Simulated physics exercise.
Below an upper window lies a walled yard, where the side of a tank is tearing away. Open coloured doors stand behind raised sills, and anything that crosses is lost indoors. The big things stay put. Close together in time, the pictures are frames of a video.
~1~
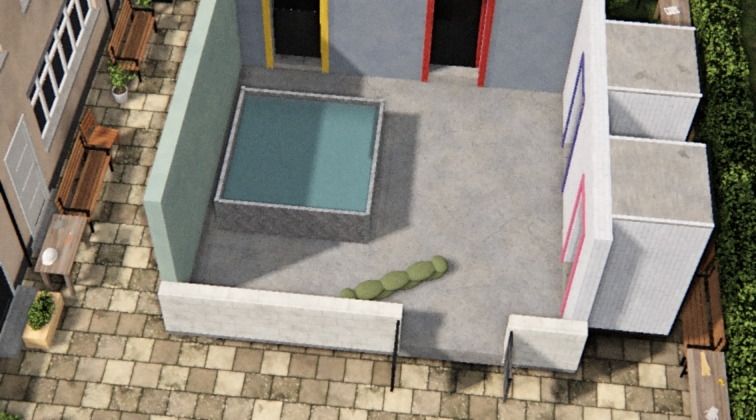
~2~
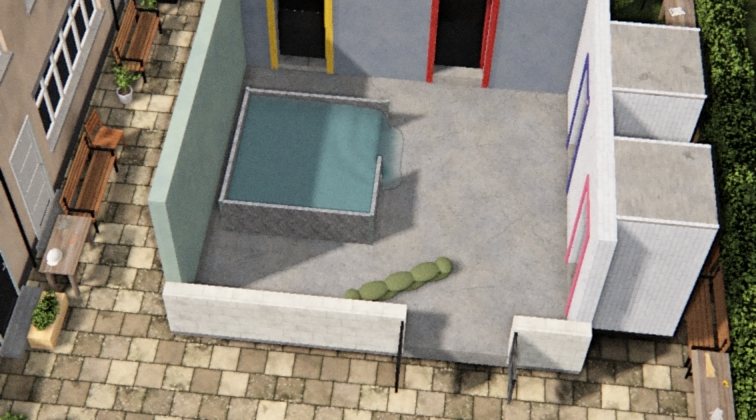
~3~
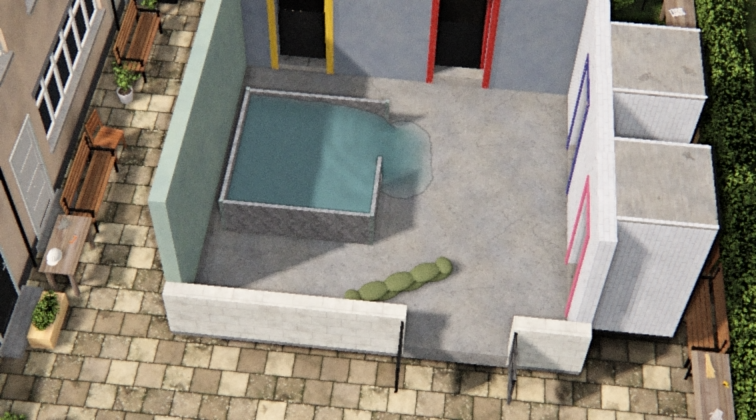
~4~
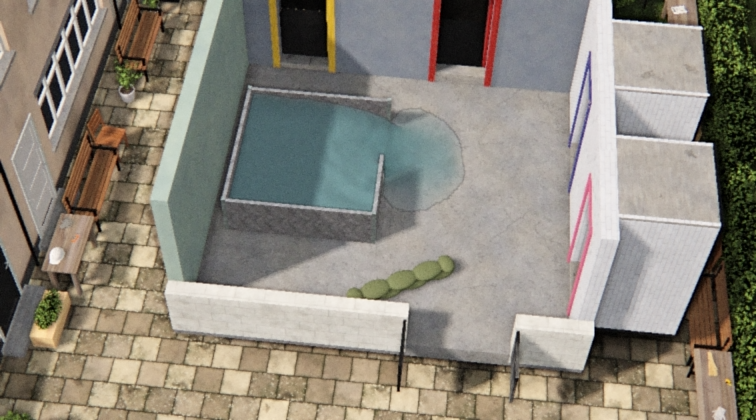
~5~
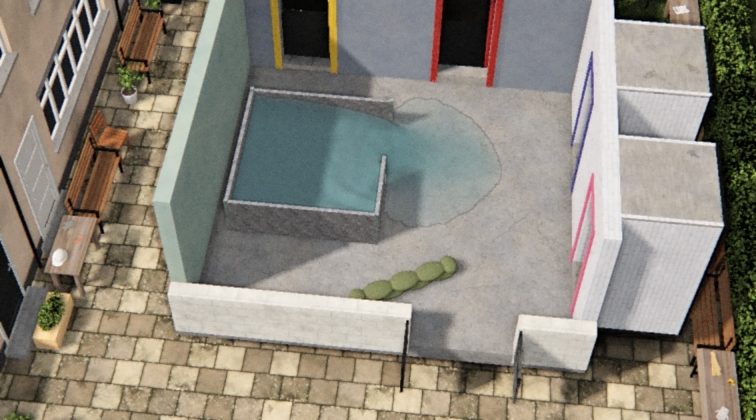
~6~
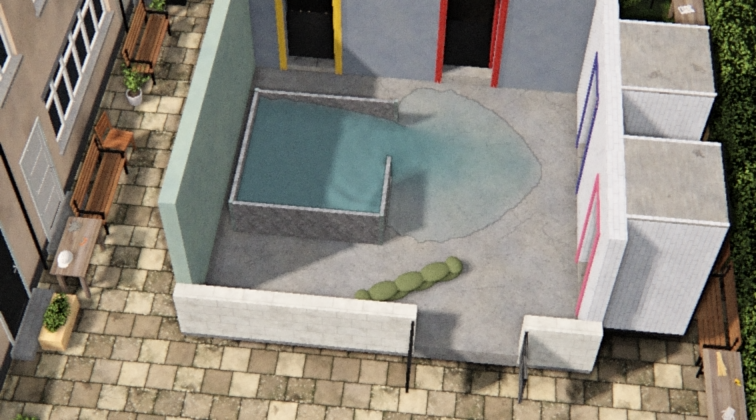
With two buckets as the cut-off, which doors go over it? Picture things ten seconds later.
Yellow door: Little enough water; red door: Little enough water; blue door: Too much water; pink door: Too much water.
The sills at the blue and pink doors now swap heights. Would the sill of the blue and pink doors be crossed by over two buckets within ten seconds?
Blue door exceeds the limit, pink door stays within the limit.
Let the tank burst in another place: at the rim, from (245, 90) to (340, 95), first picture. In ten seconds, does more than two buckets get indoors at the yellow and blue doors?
The yellow door exceeds the limit and the blue door remains below.
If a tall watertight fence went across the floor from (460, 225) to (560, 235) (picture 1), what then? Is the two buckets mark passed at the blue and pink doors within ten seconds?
So the blue door goes past the mark, and the pink door falls below the mark too.
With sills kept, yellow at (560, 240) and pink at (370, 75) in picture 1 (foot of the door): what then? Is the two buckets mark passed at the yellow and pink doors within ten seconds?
First yellow is flooded, then pink is not flooded.
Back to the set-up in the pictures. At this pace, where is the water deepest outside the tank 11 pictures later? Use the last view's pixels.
It should be roughly at (570, 105).
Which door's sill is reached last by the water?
I'd go with the one in yellow.
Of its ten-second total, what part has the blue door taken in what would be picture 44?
It would be roughly 95 percent of the ten-second total.
A moment on, water covers 40 % of the floor; the yellow door not reached, the red door wet at the sill, nothing in, the blue door under two buckets in, the pink door not reached.
Next, water covers 45 % of the floor; the yellow door not reached, the red door wet at the sill, nothing in, the blue door over two buckets in, the pink door under two buckets in.
Then, water covers 50 % of the floor; the yellow door not reached, the red door wet at the sill, nothing in, the blue door far over two buckets in, the pink door over two buckets in.
Later, water covers 80 % of the floor; the yellow door wet at the sill, nothing in, the red door wet at the sill, nothing in, the blue door far over two buckets in, the pink door over two buckets in.
In the end, water covers 95 % of the floor; the yellow door wet at the sill, nothing in, the red door wet at the sill, nothing in, the blue door far over two buckets in, the pink door far over two buckets in.
